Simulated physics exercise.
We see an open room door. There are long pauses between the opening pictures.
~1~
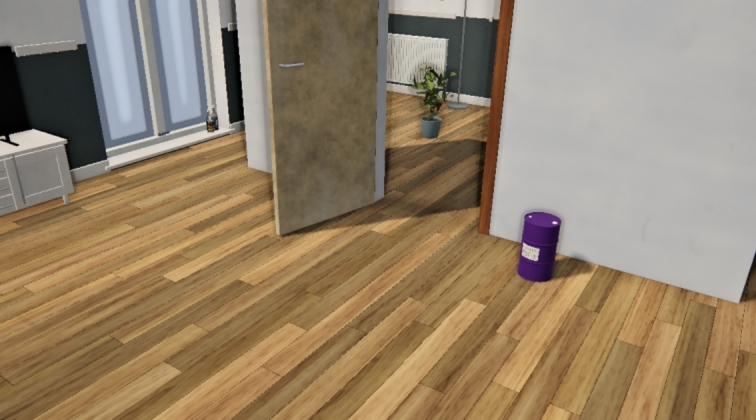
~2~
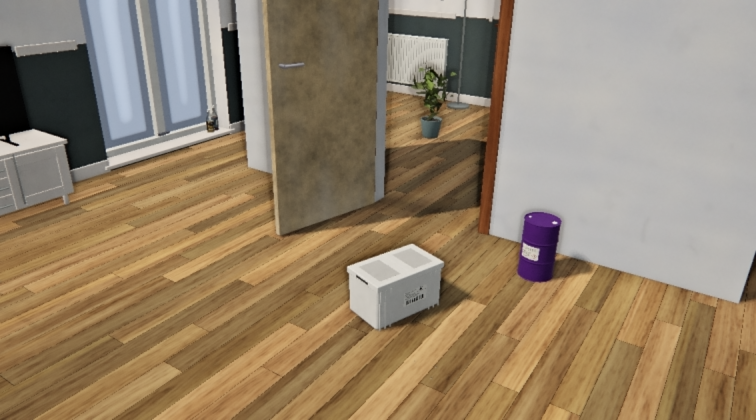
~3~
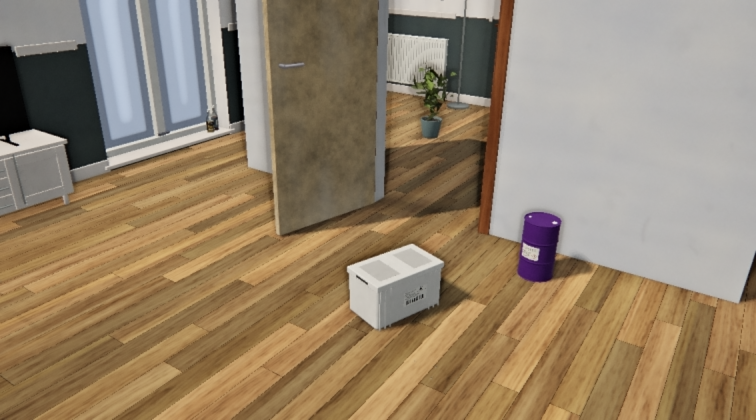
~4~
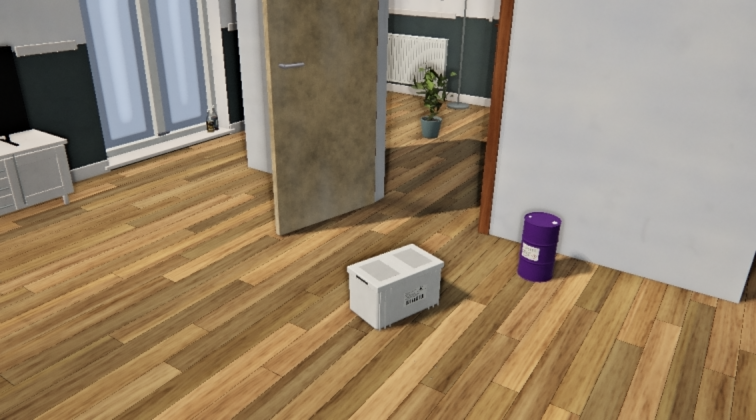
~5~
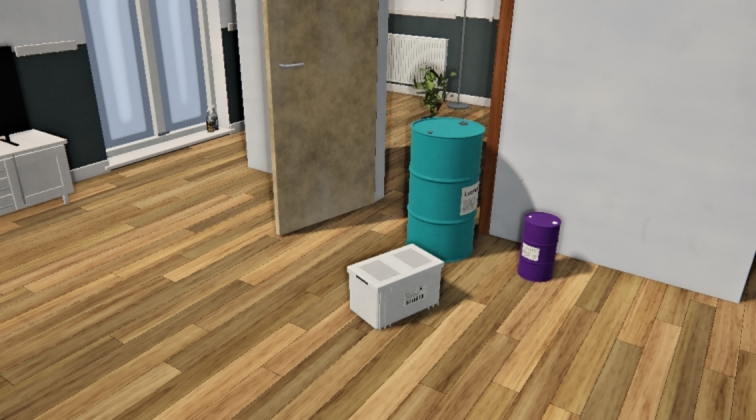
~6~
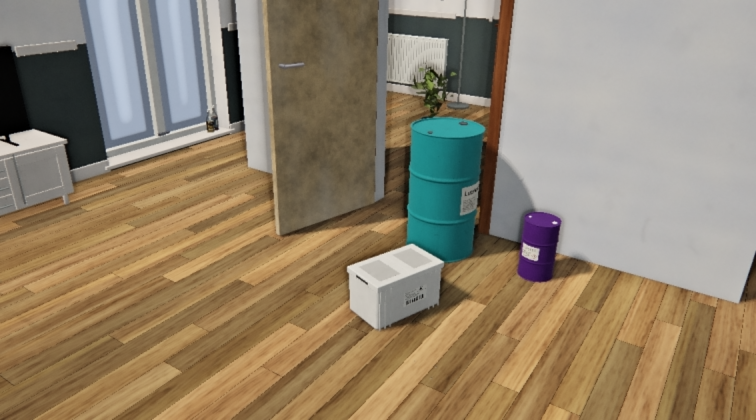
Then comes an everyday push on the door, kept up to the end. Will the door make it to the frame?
The door is blocked.
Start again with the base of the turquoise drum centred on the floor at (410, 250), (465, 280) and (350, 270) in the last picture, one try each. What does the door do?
First try: It stops short; second try: It shuts; third try: It jams.
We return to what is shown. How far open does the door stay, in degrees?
About 40°.
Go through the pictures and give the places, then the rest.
In the first picture, door wide open and still; purple canister (539, 247).
In the second picture, door wide open and still; purple canister (539, 247); white tote (395, 286).
In the third picture, door wide open and still; purple canister (539, 247); white tote (395, 286).
In the fourth picture, door wide open and still; purple canister (539, 247); white tote (395, 286).
In the fifth picture, door wide open and still; purple canister (539, 247); white tote (395, 286).
In the sixth picture, door wide open and still; turquoise drum (443, 189); purple canister (539, 247).
Then, 0.60 s on from there, open by 91°.
Then, 1.10 s on from there, open by 69°.
Then, 1.50 s on from there, open by 48°.
In the end, open by 41°; all 3 unmoved. At the end, from the last picture's camera, turquoise drum near (444, 189).
